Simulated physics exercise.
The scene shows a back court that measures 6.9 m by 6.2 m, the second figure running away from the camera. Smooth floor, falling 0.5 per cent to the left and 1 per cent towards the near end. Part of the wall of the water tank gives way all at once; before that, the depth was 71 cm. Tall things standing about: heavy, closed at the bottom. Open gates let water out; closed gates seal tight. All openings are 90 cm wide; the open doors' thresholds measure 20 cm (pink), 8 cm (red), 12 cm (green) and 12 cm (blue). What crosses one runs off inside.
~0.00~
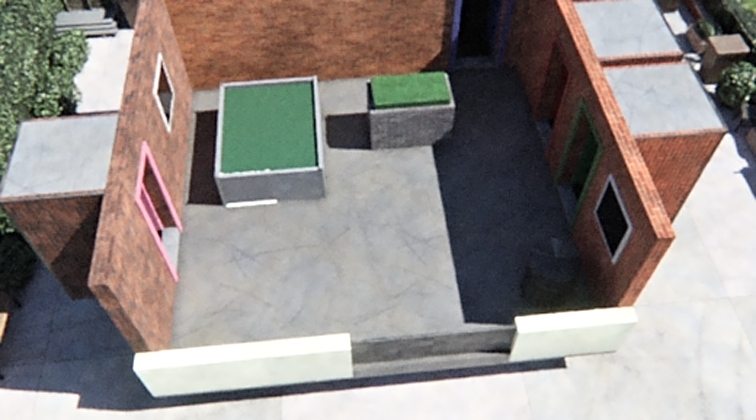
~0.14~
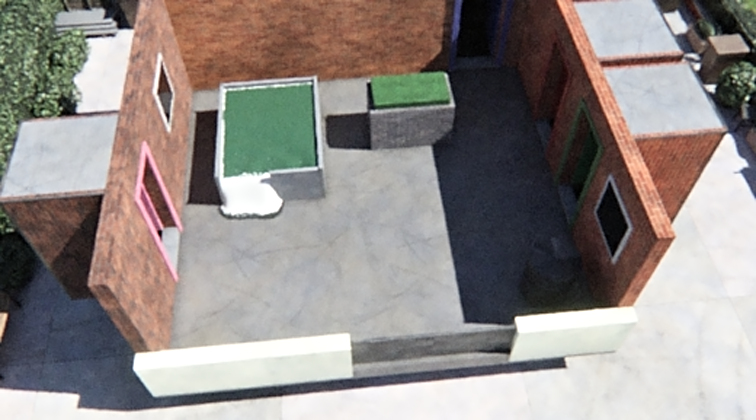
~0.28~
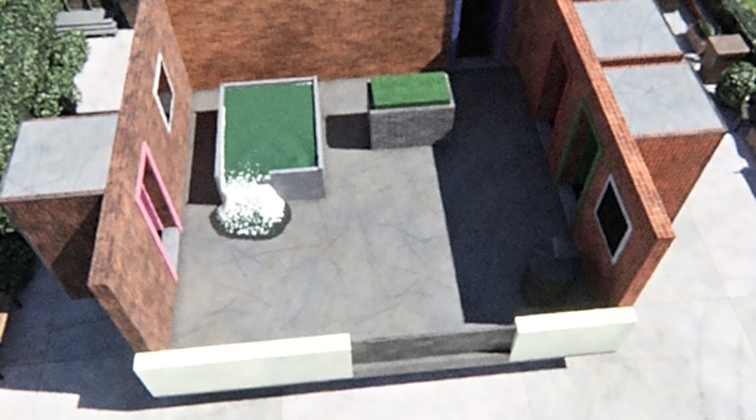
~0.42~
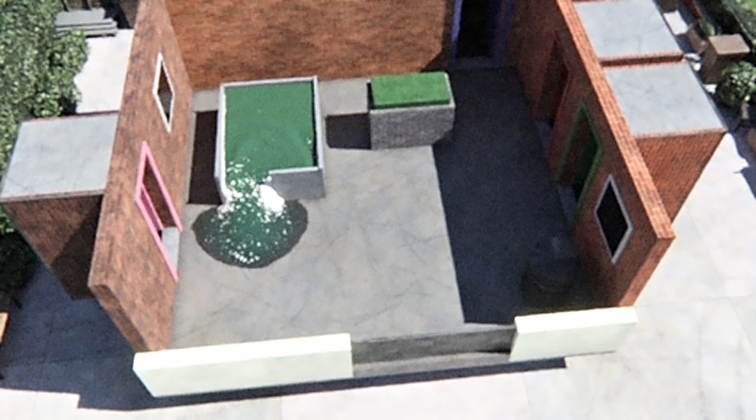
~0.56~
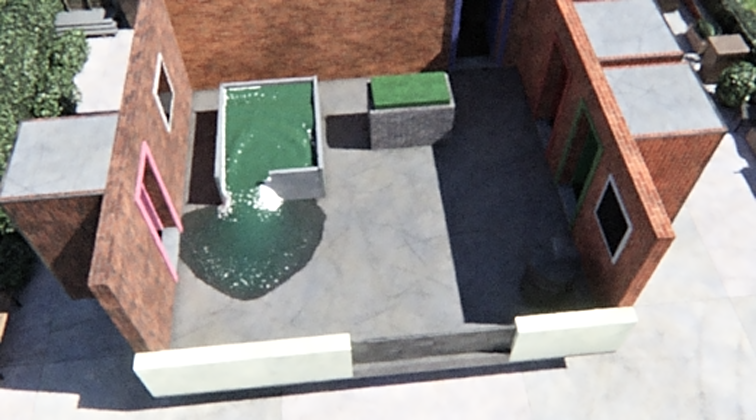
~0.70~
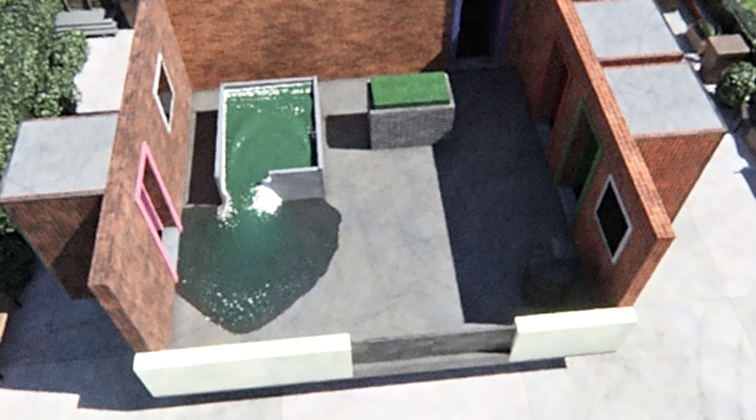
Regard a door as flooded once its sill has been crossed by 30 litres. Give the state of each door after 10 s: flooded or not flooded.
State after that time: Pink door not flooded, red door not flooded, green door not flooded, blue door not flooded.
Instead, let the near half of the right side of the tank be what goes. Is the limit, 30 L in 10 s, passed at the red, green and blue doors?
Then red exceeds it, green exceeds it, blue does not exceed it.
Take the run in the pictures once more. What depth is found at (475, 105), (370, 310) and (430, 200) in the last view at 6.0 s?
Depths in turn: Roughly 0, 10 and 2 centimetres.
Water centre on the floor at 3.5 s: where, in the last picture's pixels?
At about (287, 234).
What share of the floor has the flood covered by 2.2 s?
Wet share: Near 25 percent.
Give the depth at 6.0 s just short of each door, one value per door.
Door by door in cm, pink shows 13, red shows 8, green shows 15, blue shows 0.
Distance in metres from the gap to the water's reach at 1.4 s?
It's close to 3.6 metres.
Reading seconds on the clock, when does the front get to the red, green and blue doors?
So red at 5.0 s, green at 4.5 s, and blue at 6.5 s.
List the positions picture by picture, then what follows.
In the first picture, still water, 71 cm deep, in the water tank at (269, 127).
In the second picture, water pours out at (249, 193) and has run 0.5 m, to (275, 213); typically 10 cm deep outside, 71 cm at the water tank's back.
In the third picture, the front is at (275, 232), 0.9 m from the gap at (249, 193); 0.8 m2 of floor is under water; 71 cm left at the back of the water tank.
In the fourth picture, water pours out at (249, 194) and has run 1.4 m, to (265, 262); typically 8 cm deep outside, 71 cm at the water tank's back.
In the fifth picture, the front is at (240, 295), 2.0 m from the gap at (249, 194); 3.4 m2 of floor is under water; 69 cm left at the back of the water tank.
In the sixth picture, the front is at (236, 328), 2.6 m from the gap at (249, 193); 5.1 m2 of floor is under water; 61 cm left at the back of the water tank.
After 1.4 s water covers 25 % of the floor and is deepest (49 cm) near (168, 373); pink door 25 cm at the sill, 0 L in, red door not reached, green door not reached, blue door not reached.
After 2.2 s water covers 25 % of the floor and is deepest (47 cm) near (182, 340); pink door 20 cm at the sill, 6 L in, red door not reached, green door not reached, blue door not reached.
After 3.5 s water covers 35 % of the floor and is deepest (29 cm) near (168, 373); pink door 13 cm at the sill, 8 L in, red door not reached, green door not reached, blue door not reached.
After 6.0 s water covers 70 % of the floor and is deepest (21 cm) near (568, 334); pink door 13 cm at the sill, 8 L in, red door 8 cm at the sill, 0 L in, green door 15 cm at the sill, 5 L in, blue door not reached.
After 10.0 s water covers 95 % of the floor and is deepest (14 cm) near (510, 76); pink door 9 cm at the sill, 8 L in, red door 6 cm at the sill, 0 L in, green door 9 cm at the sill, 8 L in, blue door 11 cm at the sill, 1 L in.
